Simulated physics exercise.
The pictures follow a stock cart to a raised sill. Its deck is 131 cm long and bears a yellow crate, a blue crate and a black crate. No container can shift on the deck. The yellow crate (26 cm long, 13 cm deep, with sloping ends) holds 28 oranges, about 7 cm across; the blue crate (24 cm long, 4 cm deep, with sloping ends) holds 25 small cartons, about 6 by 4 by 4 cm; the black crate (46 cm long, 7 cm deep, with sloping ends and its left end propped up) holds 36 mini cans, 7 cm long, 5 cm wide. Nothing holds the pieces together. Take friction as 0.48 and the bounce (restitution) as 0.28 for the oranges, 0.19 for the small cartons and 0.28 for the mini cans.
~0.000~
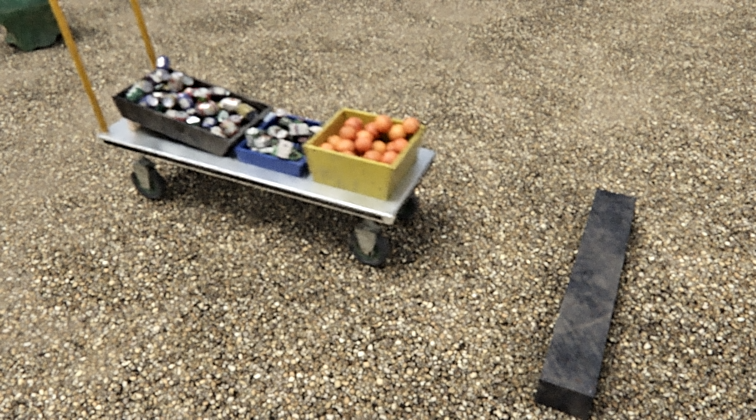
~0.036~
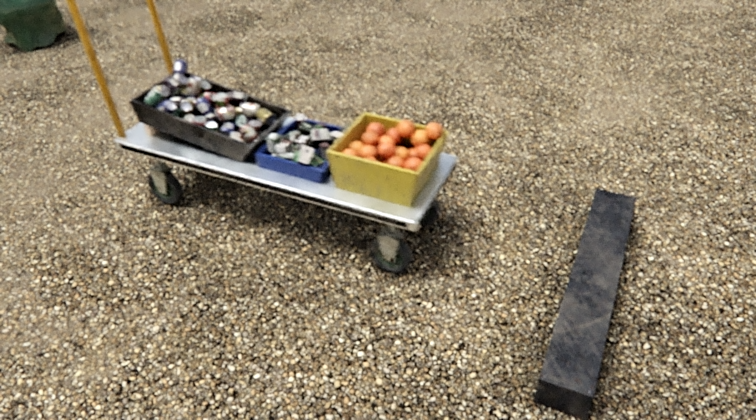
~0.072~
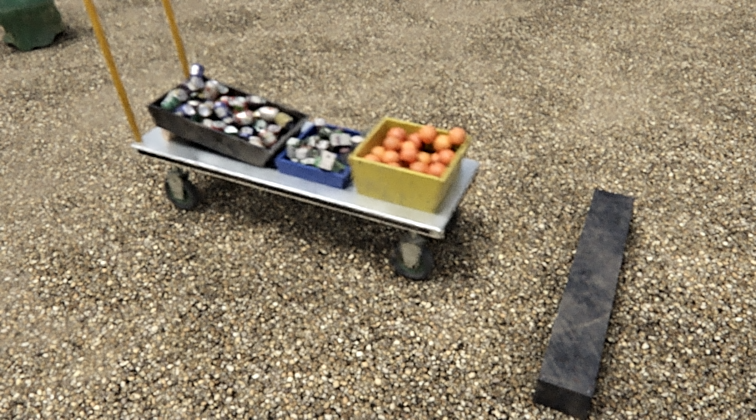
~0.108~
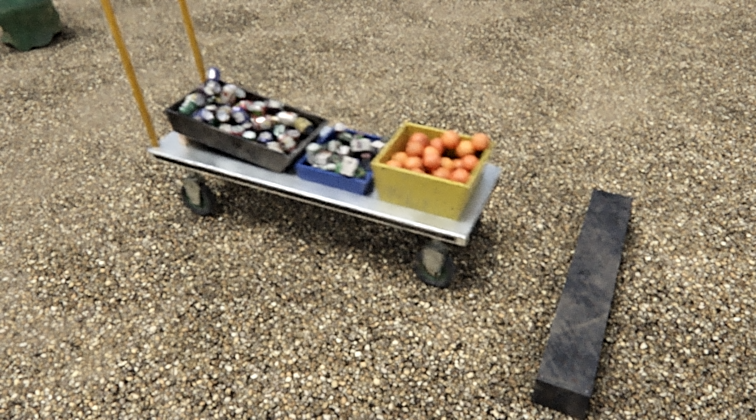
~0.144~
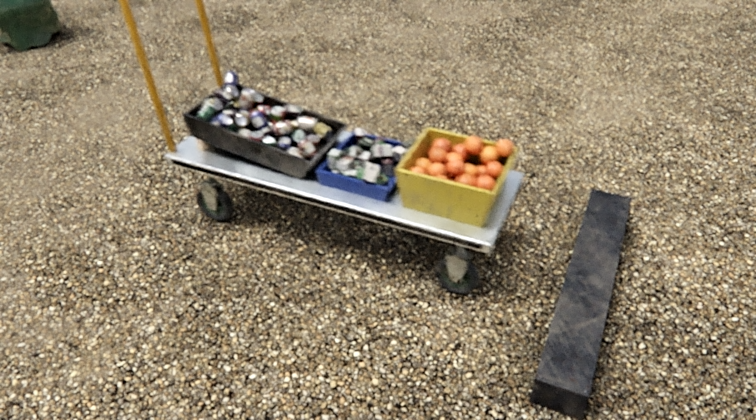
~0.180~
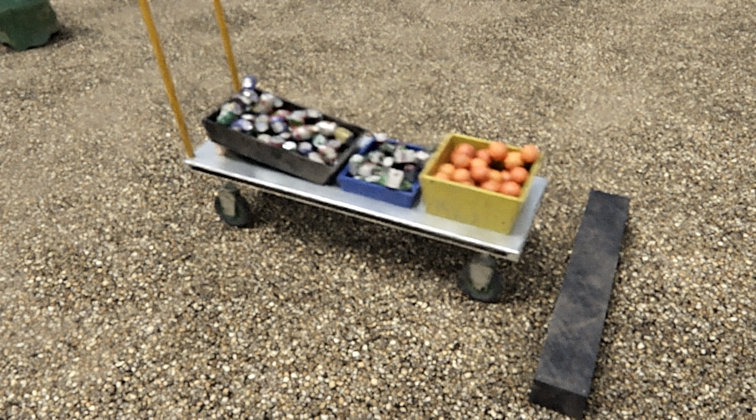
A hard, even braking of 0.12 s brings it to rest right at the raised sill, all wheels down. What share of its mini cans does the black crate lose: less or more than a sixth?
Over a sixth of the mini cans leave the black crate.
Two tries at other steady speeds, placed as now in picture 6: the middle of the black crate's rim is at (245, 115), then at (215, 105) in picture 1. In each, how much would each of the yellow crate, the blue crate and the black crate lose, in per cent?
Yellow crate 0 then 0, blue crate 10 then 10, black crate 0 then 10 per cent.
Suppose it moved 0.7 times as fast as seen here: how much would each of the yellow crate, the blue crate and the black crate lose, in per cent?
Then yellow crate 0, blue crate 10, black crate 10 per cent.
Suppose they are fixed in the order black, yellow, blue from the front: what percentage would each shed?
In that case yellow crate 0, blue crate 10, black crate 30 per cent.
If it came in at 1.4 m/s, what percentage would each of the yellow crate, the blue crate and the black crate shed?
In that case yellow crate 0, blue crate 10, black crate 10 per cent.
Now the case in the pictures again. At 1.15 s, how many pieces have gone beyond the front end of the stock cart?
Some 1 pieces.
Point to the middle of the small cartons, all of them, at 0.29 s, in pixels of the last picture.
Around (449, 178).
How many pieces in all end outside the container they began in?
Roughly 18 in all.
After 0.19 s, the brake bites.
After 0.29 s, the yellow crate has all 28, the blue crate is down by 1 of 25 and the black crate has all 36.
After 0.41 s, the yellow crate has all 28, the blue crate is down by 3 of 25 and the black crate is down by 4 of 36.
After 0.64 s, the yellow crate has all 28, the blue crate is down by 4 of 25 and the black crate is down by 12 of 36.
Outcome (at 1.15 s), the yellow crate is down by 1 of 28, the blue crate is down by 4 of 25 and the black crate is down by 13 of 36. Asked share, 13 of 36, 36 per cent.
